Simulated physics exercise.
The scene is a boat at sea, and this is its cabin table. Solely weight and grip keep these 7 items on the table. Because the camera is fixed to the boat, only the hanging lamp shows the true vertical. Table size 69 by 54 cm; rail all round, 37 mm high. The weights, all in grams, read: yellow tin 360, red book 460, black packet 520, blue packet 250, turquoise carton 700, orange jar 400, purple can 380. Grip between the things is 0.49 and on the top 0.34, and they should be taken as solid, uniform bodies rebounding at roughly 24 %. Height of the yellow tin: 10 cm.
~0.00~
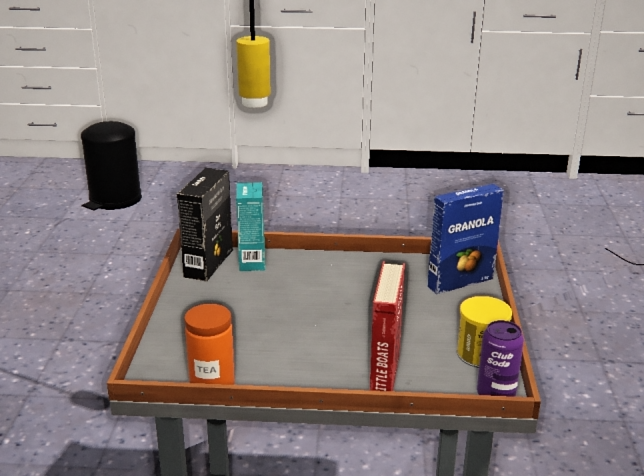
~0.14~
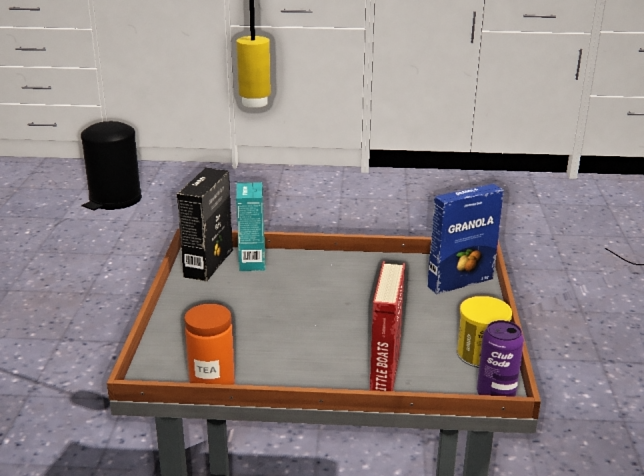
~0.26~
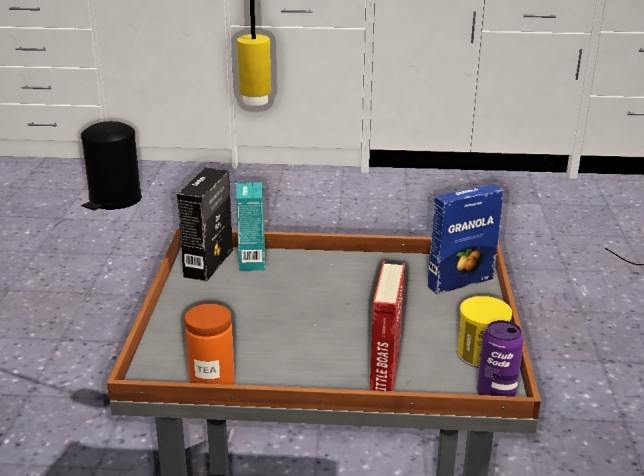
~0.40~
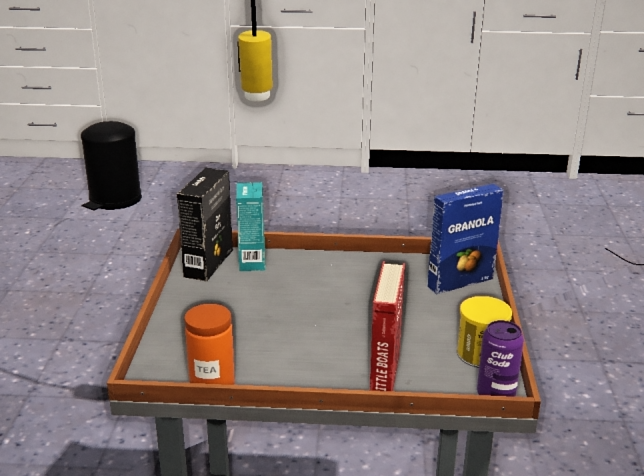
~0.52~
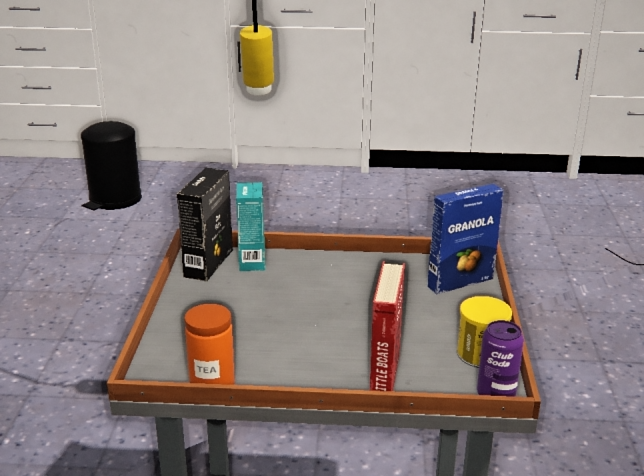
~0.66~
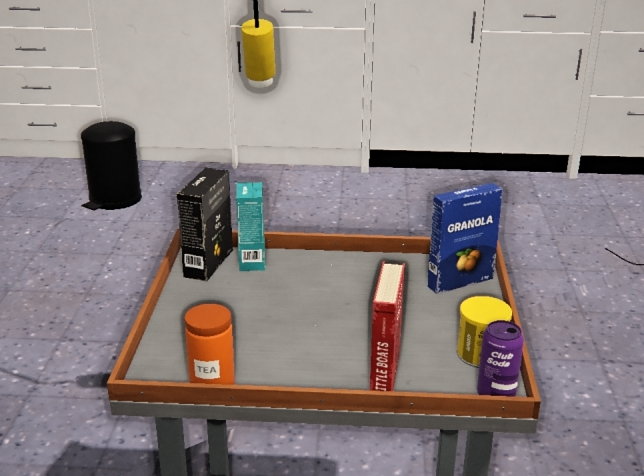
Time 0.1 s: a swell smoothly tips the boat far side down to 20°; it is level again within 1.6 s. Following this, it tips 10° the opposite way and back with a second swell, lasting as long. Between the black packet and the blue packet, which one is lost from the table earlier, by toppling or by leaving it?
The second of the two.
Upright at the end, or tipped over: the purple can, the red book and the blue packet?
In the last frame the purple can remains up, the red book remains up and the blue packet does not stay up.
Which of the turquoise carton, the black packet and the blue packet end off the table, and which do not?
Once it all settles, the turquoise carton stays on its surface, the black packet stays on its surface and the blue packet leaves its surface.
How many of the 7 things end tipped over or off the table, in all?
It comes to 1.
After 1.06 s, boat heeled 18°, far side down; blue packet on its side near (428, 231).
After 1.36 s, boat heeled 8°, far side down; blue packet now off the table.
After 1.66 s, boat level.
In the end (3.8 s), off the table, blue packet; the other 6 under 5 cm from the start. At the end, from the last picture's camera, black packet near (207, 223), blue packet near (375, 364). Black packet was never lost; blue packet went at 0.94 s.
